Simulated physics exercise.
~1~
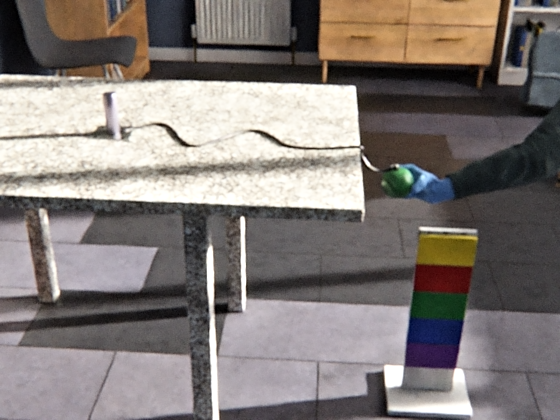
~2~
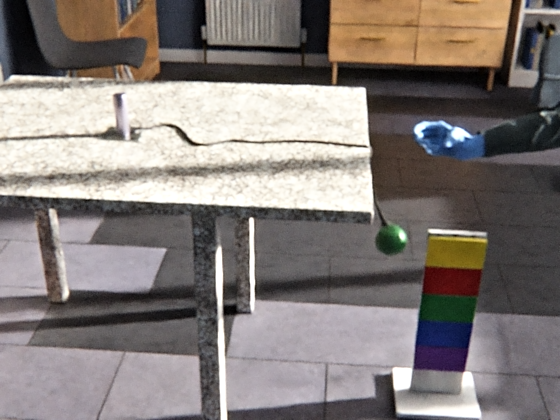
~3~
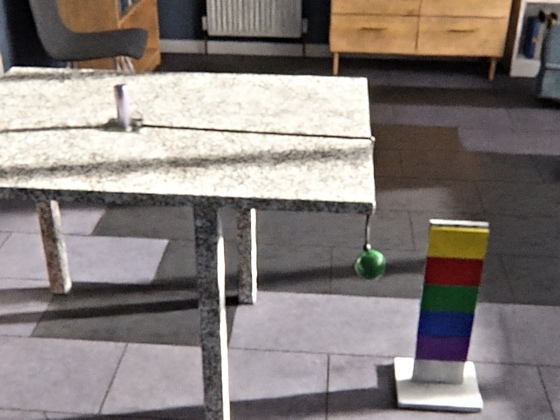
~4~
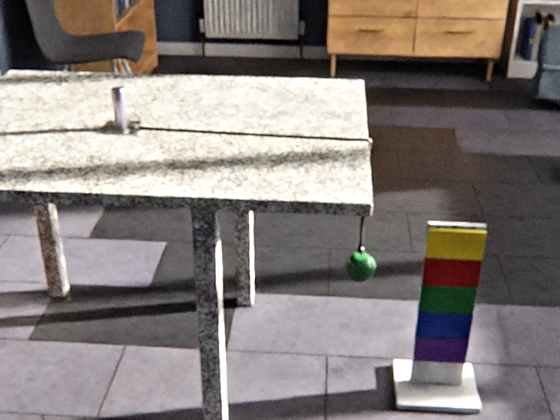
A green apple, released by a gloved hand, drops off the table and hangs level with red.
